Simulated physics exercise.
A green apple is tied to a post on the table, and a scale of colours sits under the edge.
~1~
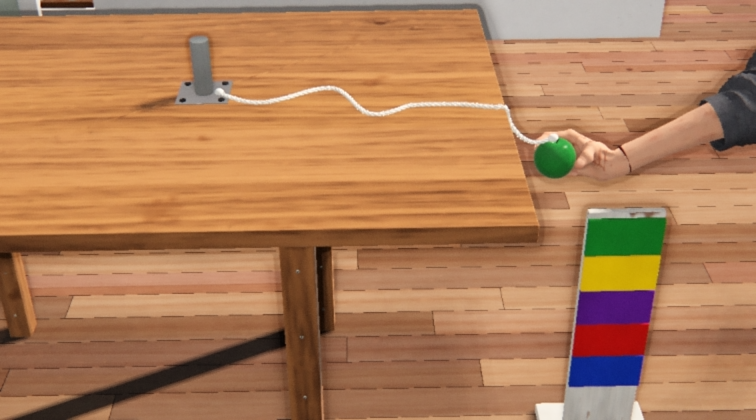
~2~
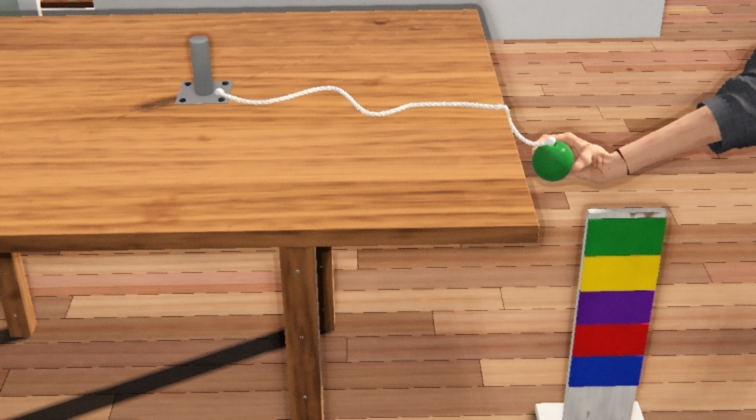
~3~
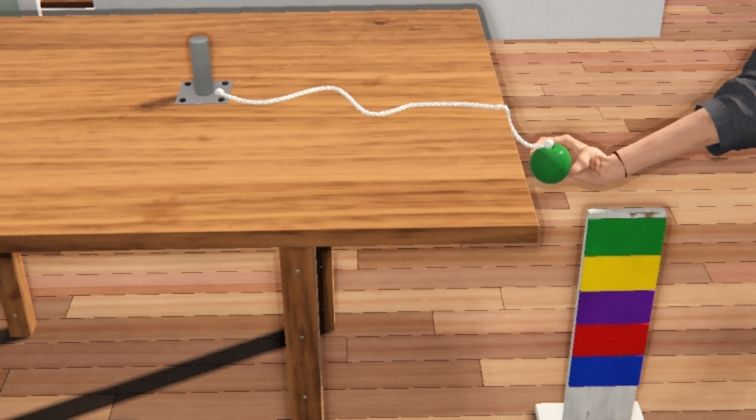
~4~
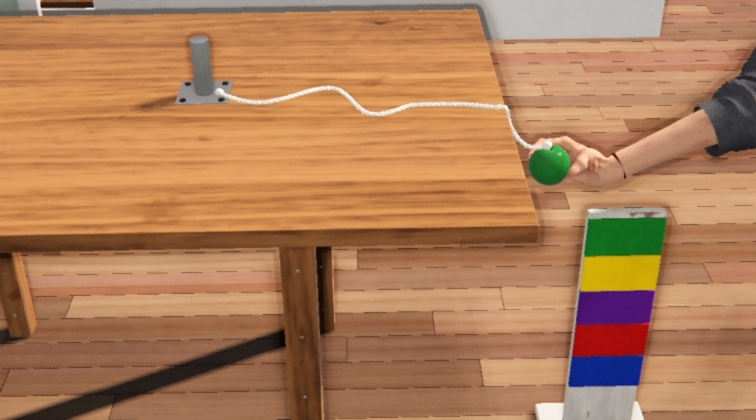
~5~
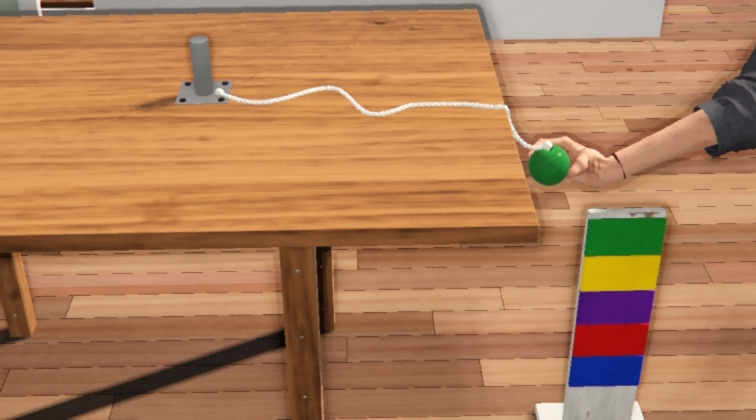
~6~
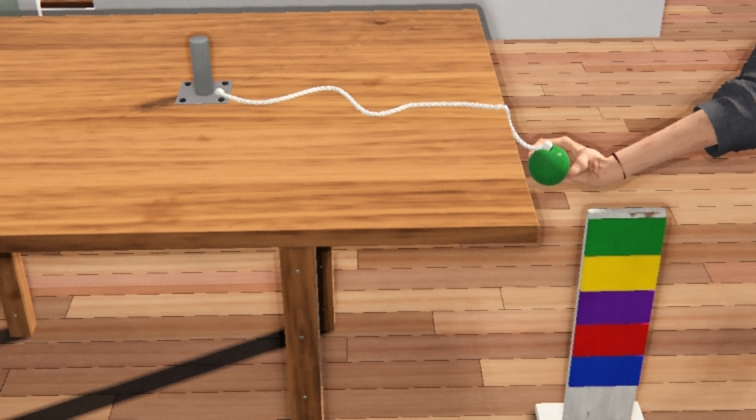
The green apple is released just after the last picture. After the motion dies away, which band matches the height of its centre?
The green one.
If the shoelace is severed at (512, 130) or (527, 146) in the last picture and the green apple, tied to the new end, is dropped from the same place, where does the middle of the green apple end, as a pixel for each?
The pixels are (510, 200) and (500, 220), in that order.
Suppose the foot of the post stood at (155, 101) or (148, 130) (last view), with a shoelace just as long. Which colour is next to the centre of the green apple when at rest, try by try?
The first case gives higher than all five, the second gives no band.
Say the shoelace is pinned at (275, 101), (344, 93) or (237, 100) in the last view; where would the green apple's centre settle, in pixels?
Try 1: (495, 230); try 2: (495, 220); try 3: (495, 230).
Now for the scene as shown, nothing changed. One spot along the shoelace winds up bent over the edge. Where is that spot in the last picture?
It's the one at (451, 104).
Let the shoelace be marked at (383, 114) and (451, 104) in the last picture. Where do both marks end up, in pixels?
The first ends at (431, 103) and the second at (504, 110).
Soon after, apple near (485, 227); level with green.
Then, apple near (511, 234); level with green.
At rest, apple near (494, 235); level with green. The green one.
